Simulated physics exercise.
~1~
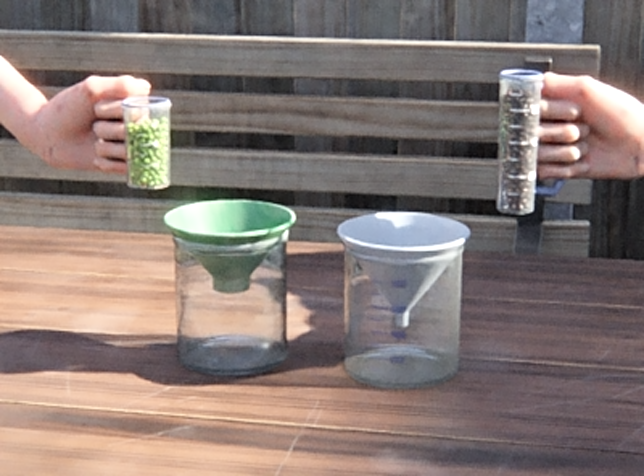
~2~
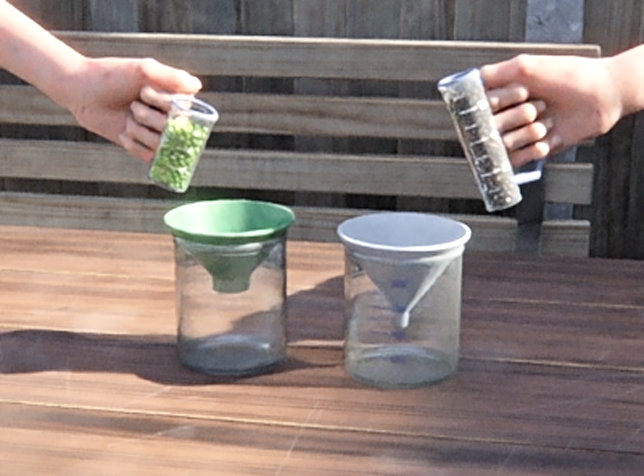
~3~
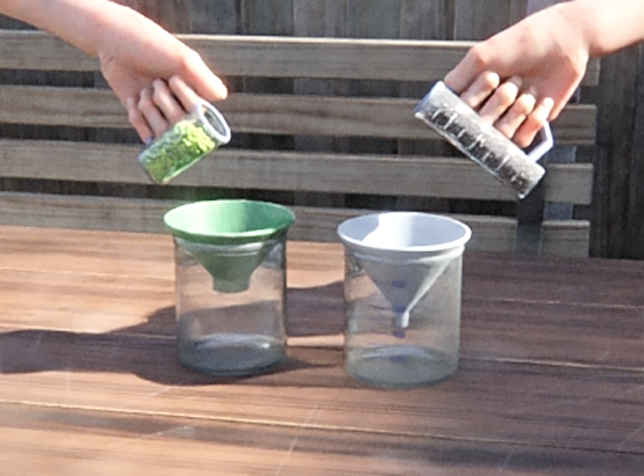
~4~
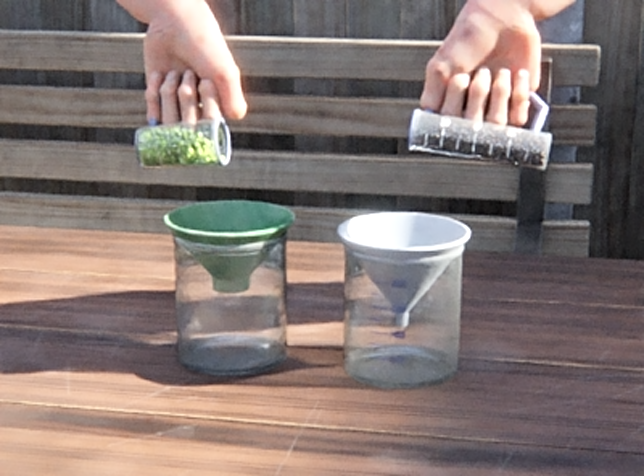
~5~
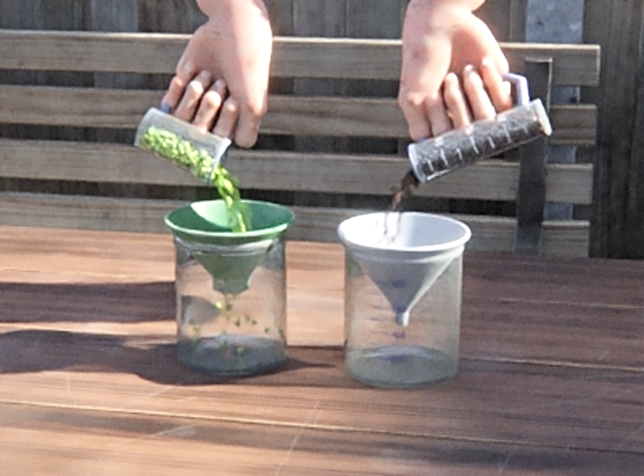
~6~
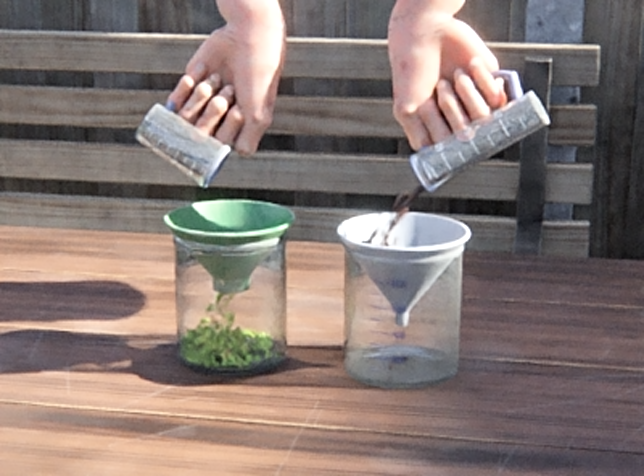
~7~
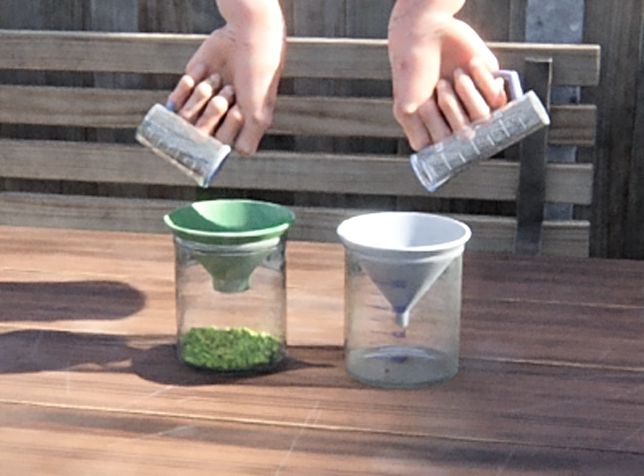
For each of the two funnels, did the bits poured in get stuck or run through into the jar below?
The dark bits on the right got stuck in the pale funnel, with hardly any reaching the jar. The green bits on the left ran through their funnel and ended up in the jar.
